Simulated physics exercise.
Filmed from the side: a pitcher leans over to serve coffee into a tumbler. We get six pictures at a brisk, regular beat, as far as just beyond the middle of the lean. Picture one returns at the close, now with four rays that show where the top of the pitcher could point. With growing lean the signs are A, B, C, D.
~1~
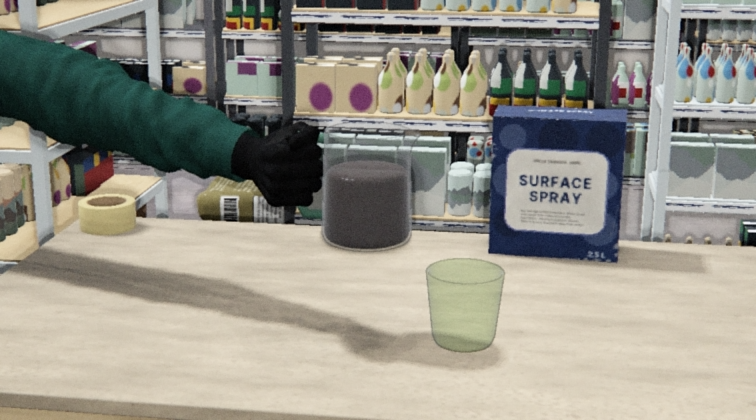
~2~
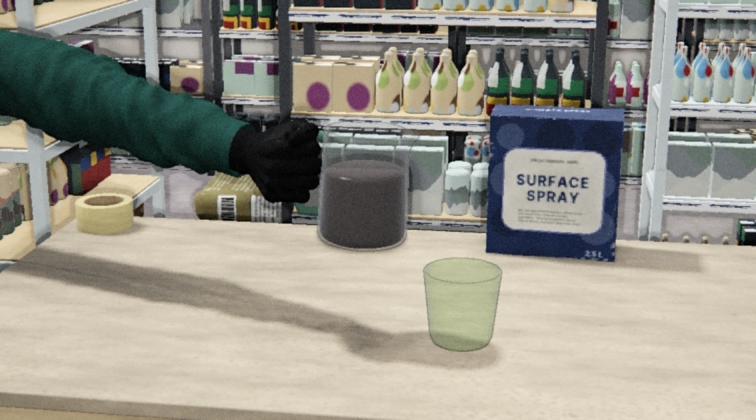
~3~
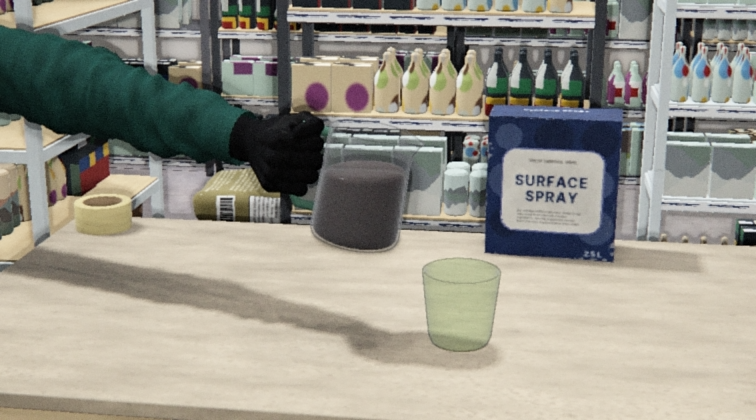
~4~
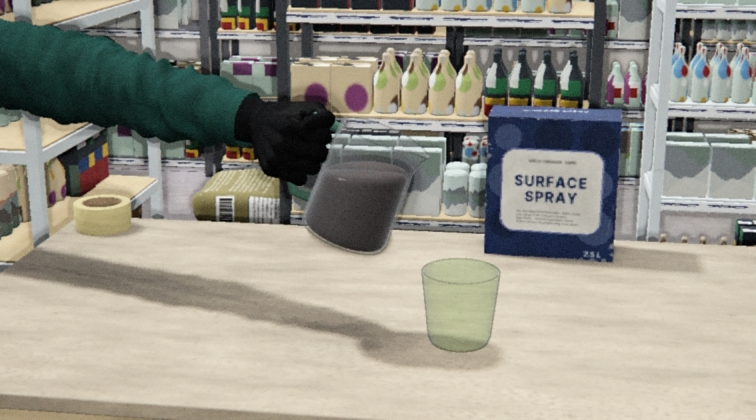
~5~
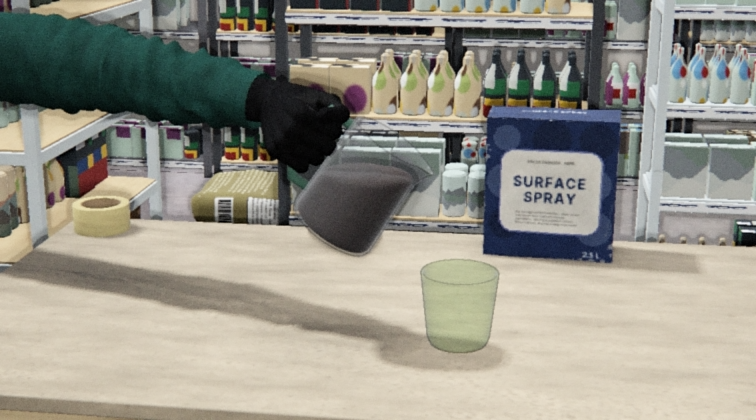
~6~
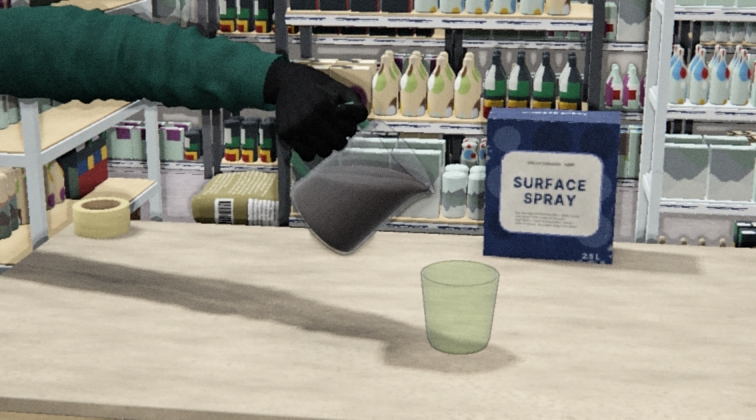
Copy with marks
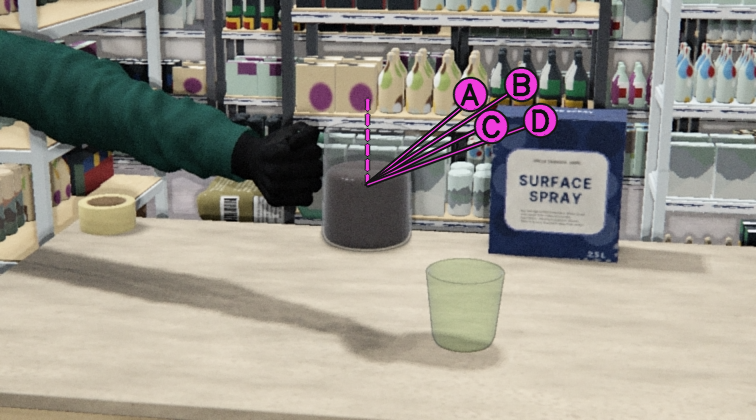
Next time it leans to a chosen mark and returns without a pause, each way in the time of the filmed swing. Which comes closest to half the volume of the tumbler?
The answer is tilt D.
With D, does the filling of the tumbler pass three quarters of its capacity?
No, it does not.
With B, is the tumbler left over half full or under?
Under half.
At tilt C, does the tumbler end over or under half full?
Under half.
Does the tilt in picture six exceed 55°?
No.
On the marked copy, A at (459, 108); B at (507, 93); C at (475, 131); D at (525, 127).
Choosing A, the tumbler ends with about 6 % of what it can hold.
Choosing B, the tumbler ends with about 16 % of what it can hold.
Choosing C, the tumbler ends with about 30 % of what it can hold.
Choosing D, the tumbler ends with about 47 % of what it can hold.
